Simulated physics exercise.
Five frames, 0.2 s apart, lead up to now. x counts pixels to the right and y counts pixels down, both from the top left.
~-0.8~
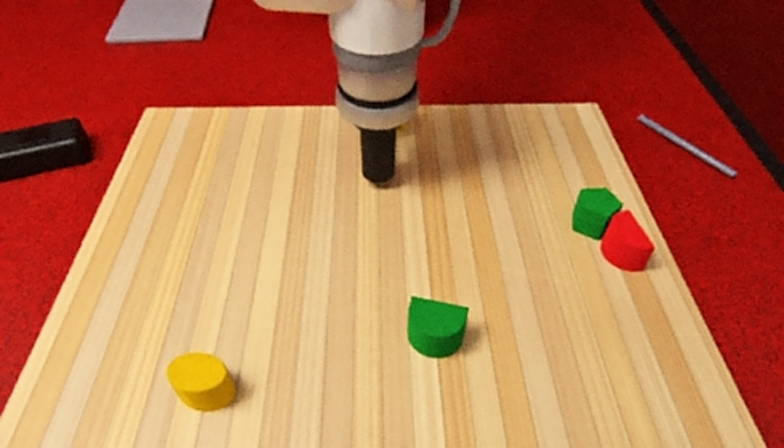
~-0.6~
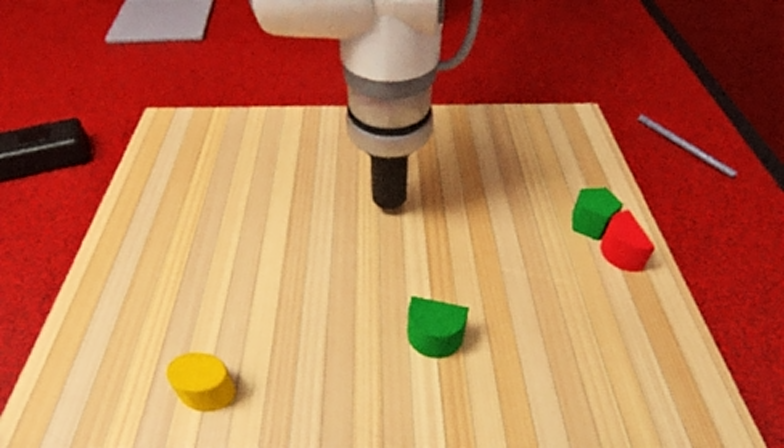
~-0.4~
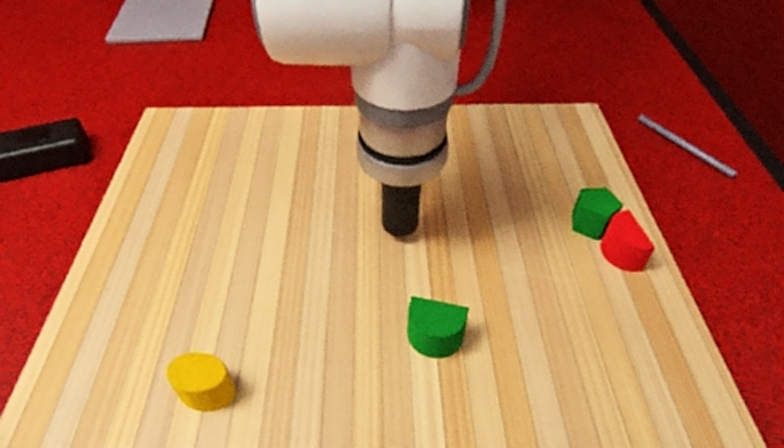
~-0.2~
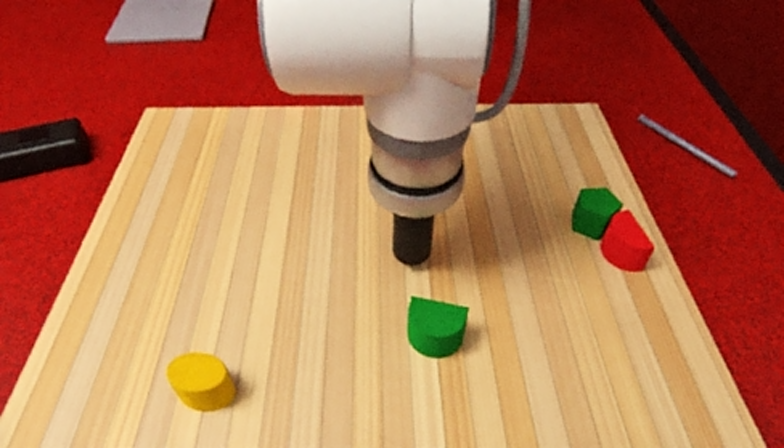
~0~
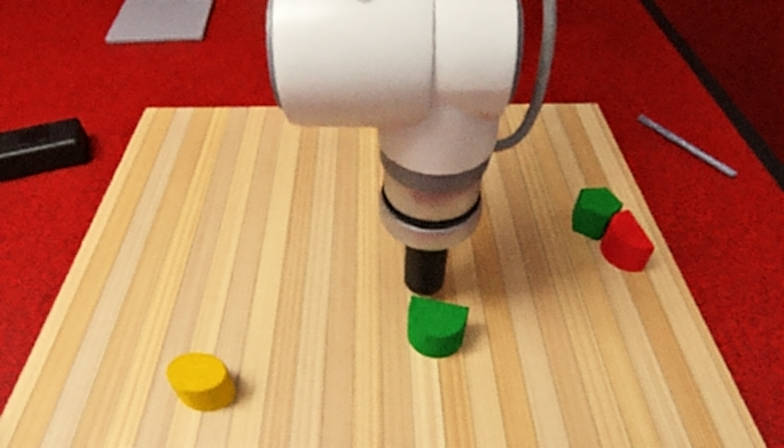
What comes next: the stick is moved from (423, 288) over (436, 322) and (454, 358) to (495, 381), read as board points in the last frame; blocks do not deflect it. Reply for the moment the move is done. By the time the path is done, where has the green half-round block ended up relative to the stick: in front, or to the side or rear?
The stick should slip past it.
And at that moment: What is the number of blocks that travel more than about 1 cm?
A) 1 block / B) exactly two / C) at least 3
The correct letter is A.
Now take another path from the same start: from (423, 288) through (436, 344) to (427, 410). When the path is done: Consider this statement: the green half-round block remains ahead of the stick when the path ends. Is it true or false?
That statement is accurate.
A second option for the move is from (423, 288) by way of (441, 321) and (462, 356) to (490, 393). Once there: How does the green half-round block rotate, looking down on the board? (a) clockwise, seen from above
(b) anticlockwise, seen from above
The one that fits is a, clockwise, seen from above.
The first path, step by step. One third of the way, stick (437, 314); green half-round block (441, 335).
Two thirds of the way, stick (457, 351); green half-round block (449, 375).
At the end, stick (498, 373); green half-round block (450, 381), turned 15° clockwise.
